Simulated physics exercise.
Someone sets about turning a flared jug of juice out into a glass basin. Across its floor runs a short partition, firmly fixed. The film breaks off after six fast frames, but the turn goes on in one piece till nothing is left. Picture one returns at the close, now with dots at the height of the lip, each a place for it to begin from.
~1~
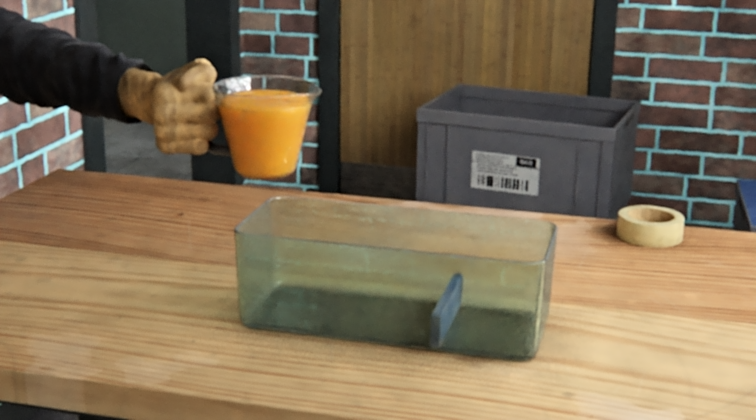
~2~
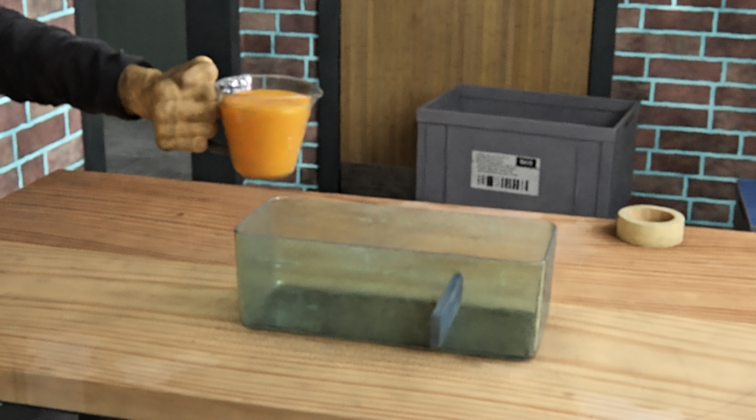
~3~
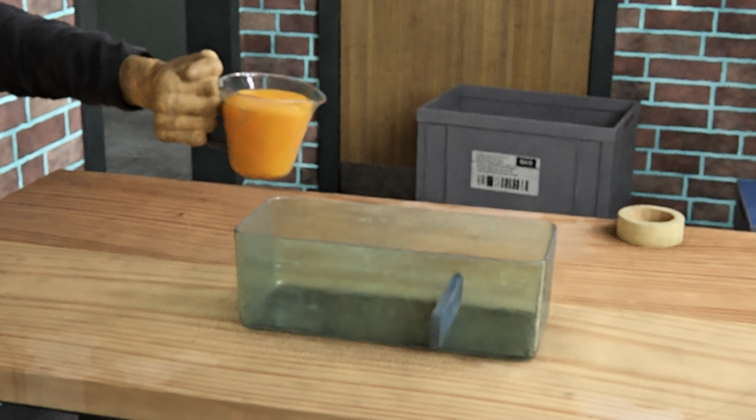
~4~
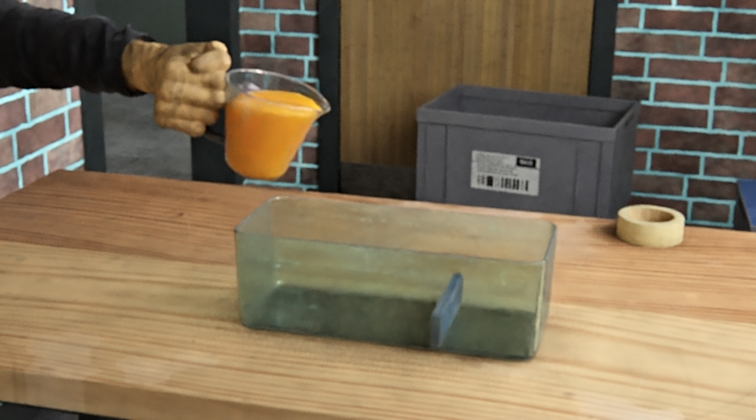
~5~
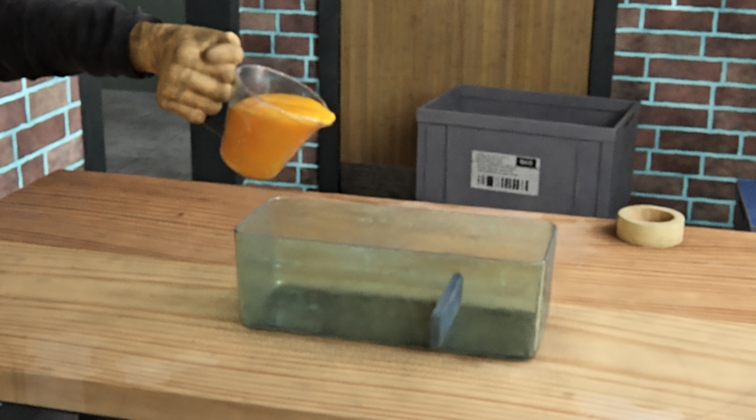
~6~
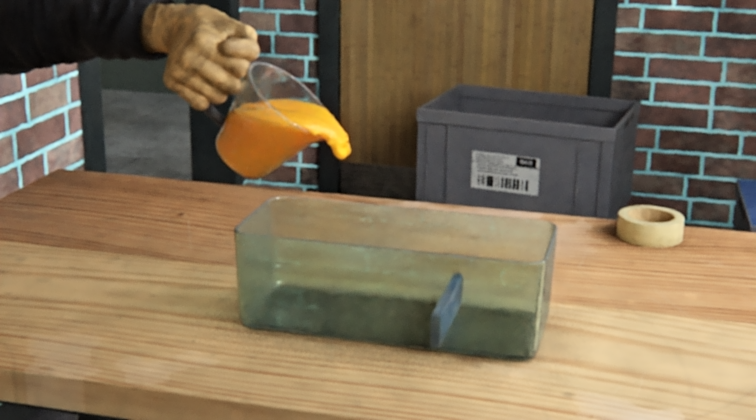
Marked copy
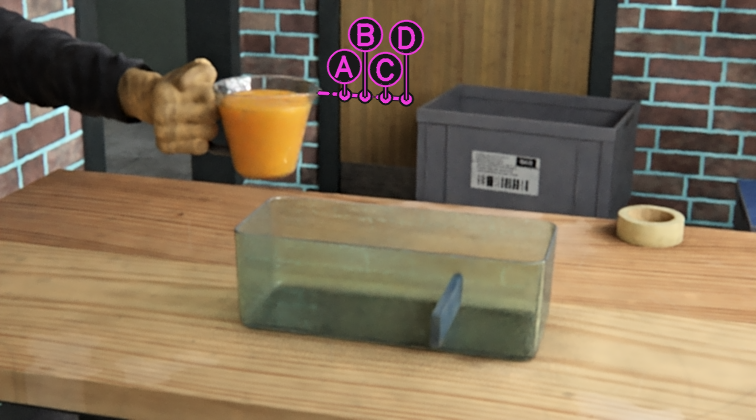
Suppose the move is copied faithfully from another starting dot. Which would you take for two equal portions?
Go for D.
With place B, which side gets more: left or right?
More ends on the left.
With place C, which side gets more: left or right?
More ends on the left.
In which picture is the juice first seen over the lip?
In picture 5.
On the marked copy, A at (344, 94); B at (365, 96); C at (385, 97); D at (406, 99).
With A, about 92 % ends left of the wall and 7 % right of it.
With B, about 92 % ends left of the wall and 6 % right of it.
With C, about 82 % ends left of the wall and 17 % right of it.
With D, about 52 % ends left of the wall and 47 % right of it.
